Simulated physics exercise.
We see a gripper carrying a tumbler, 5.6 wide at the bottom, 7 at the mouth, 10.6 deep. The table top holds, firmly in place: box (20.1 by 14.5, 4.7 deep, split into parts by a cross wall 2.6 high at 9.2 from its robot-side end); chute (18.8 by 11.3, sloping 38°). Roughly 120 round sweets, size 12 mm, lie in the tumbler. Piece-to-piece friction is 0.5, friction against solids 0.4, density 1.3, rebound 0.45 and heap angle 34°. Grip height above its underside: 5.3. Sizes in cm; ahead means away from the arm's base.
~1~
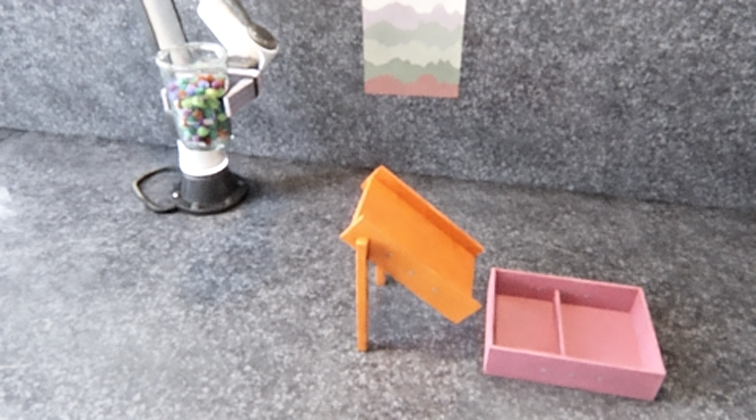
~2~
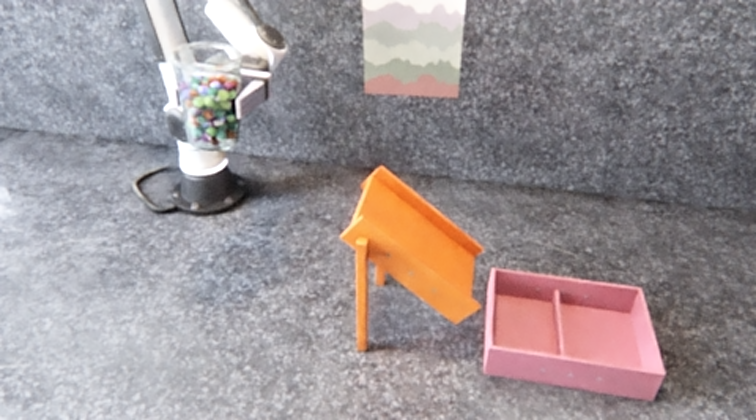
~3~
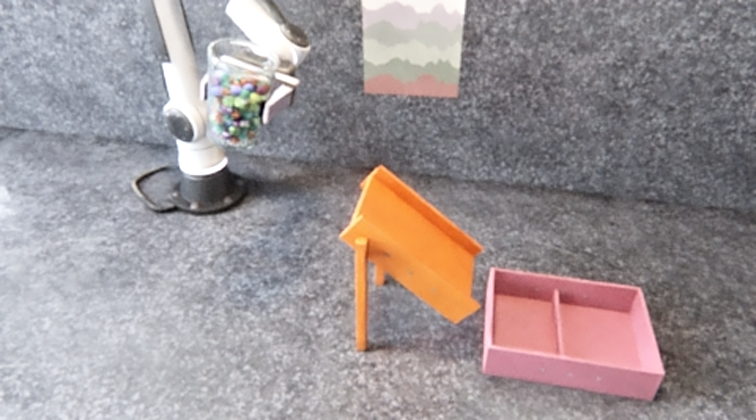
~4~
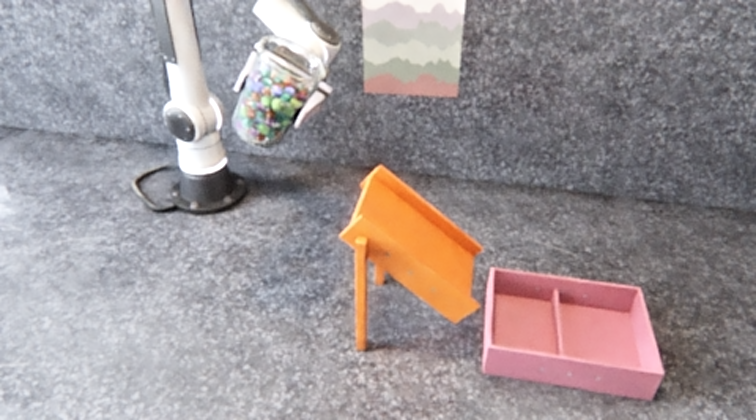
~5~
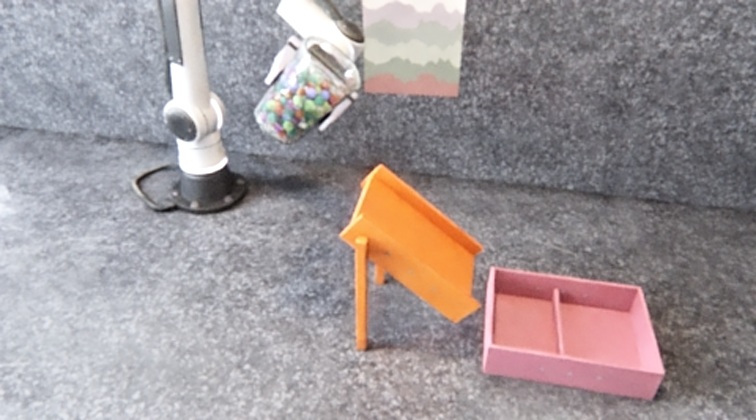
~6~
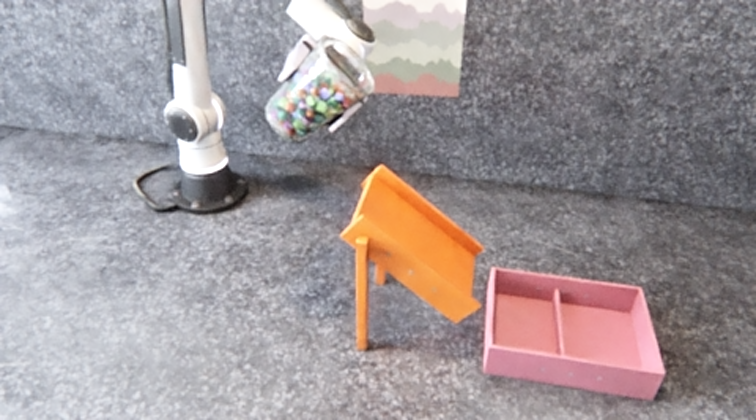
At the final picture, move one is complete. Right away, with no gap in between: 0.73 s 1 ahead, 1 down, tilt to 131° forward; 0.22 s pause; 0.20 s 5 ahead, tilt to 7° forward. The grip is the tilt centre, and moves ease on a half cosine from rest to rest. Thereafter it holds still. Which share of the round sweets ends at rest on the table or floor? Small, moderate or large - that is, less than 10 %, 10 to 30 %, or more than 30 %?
Small.
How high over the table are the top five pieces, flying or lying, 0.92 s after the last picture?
Roughly 18 cm.
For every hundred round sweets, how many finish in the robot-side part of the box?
Estimate: Near 85 %.
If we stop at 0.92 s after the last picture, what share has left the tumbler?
Roughly 100 per cent by then.
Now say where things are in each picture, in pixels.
Tumbler middle at (200, 100), level; upper third of the load around (198, 87), from x 175 to 225, top at y 75; 124 in the tumbler, in the first picture.
Tumbler middle at (211, 100), tilted 4° forward; upper third of the load around (208, 87), from x 185 to 235, top at y 75, in the second picture.
Tumbler middle at (238, 98), tilted 16° forward; upper third of the load around (237, 87), from x 215 to 265, top at y 70, in the third picture.
Tumbler middle at (274, 97), tilted 29° forward; upper third of the load around (272, 86), from x 245 to 305, top at y 70, in the fourth picture.
Tumbler middle at (303, 96), tilted 41° forward; upper third of the load around (303, 85), from x 265 to 335, top at y 65, in the fifth picture.
Tumbler middle at (315, 96), tilted 45° forward; upper third of the load around (316, 86), from x 275 to 345, top at y 65; 124 in the tumbler, in the sixth picture.
Then, 0.46 s later, tilted 105° forward, highest piece 35 above the table; 124 in the tumbler.
Then, 0.92 s later, tilted 131° forward, highest piece 18 above the table; 58 in the robot-side part, 6 in the far-side part, 1 on the table or floor, 59 on the chute or in flight.
Then, 1.35 s later, tilted 7° forward, highest piece 3 above the table; 108 in the robot-side part, 12 in the far-side part, 4 on the table or floor.
Then, 2.40 s later, tilted 7° forward, highest piece 3 above the table; 108 in the robot-side part, 12 in the far-side part, 4 on the table or floor.
At rest, 108 in the robot-side part, 12 in the far-side part, 4 on the table or floor. That is 3 % on the table or floor.
